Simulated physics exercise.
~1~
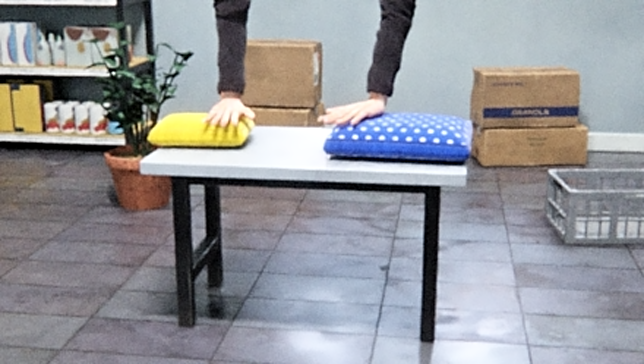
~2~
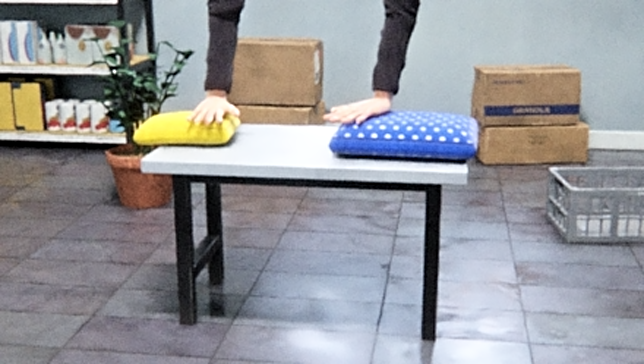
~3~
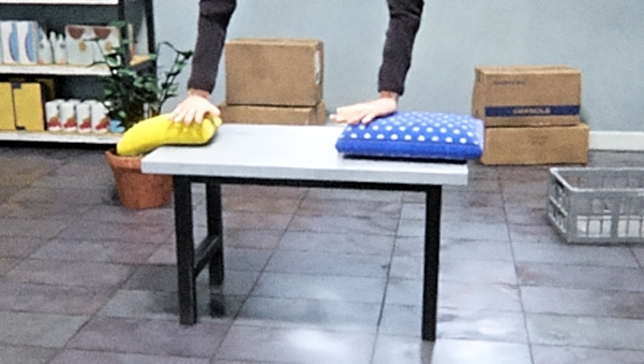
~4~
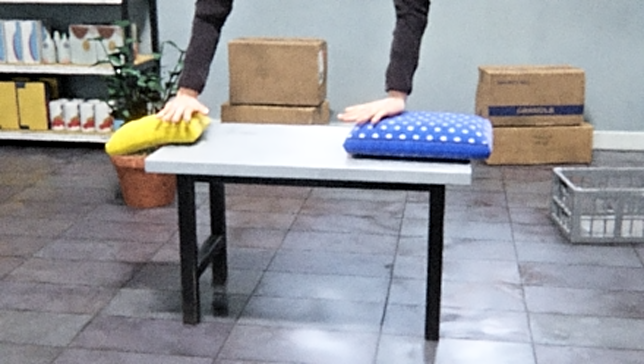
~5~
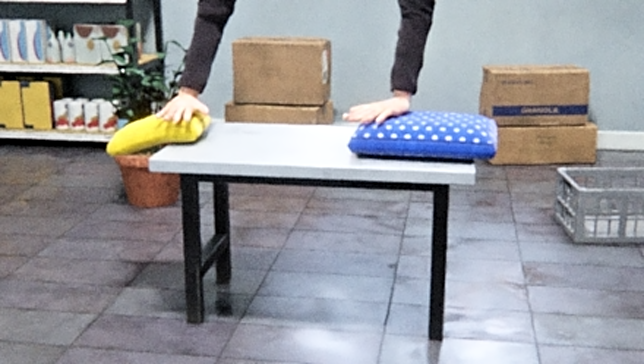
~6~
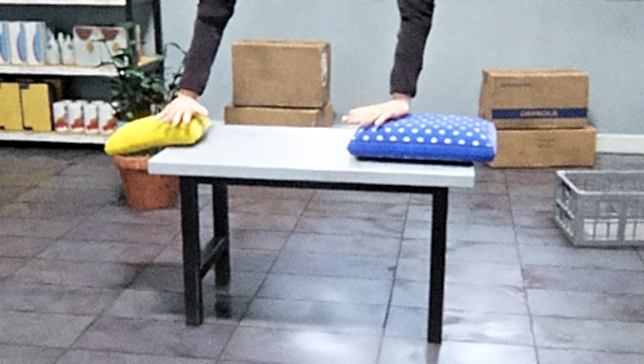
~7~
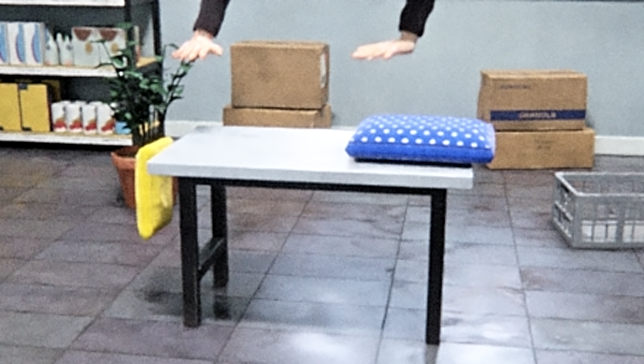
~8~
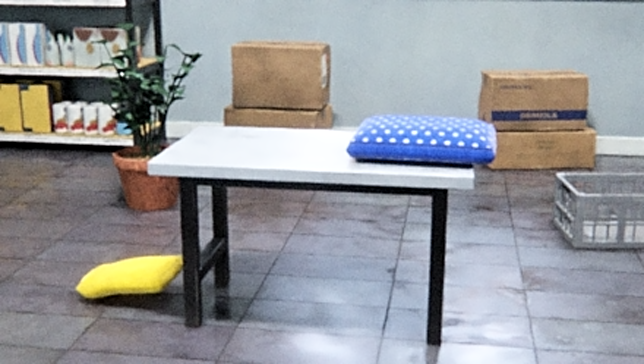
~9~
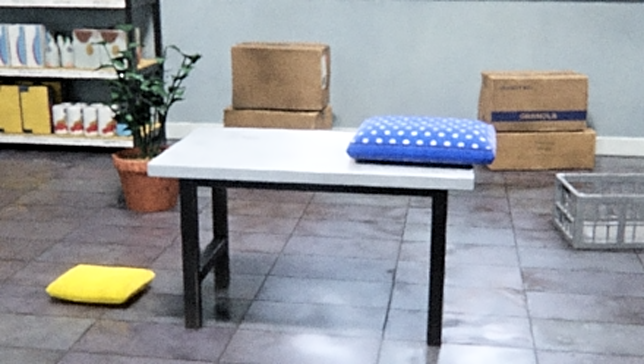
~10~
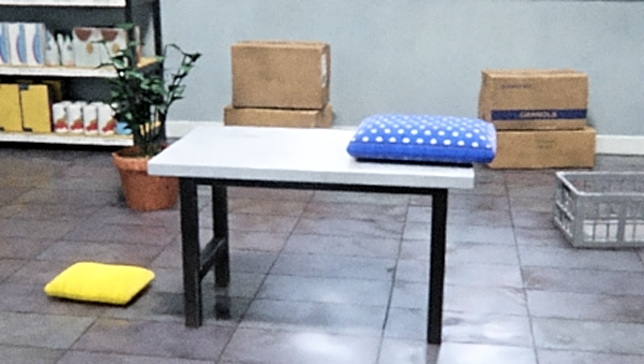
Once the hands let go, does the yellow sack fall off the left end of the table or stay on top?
The yellow sack tips over the left end and falls to the floor, while the blue pillow holds its place on the table.
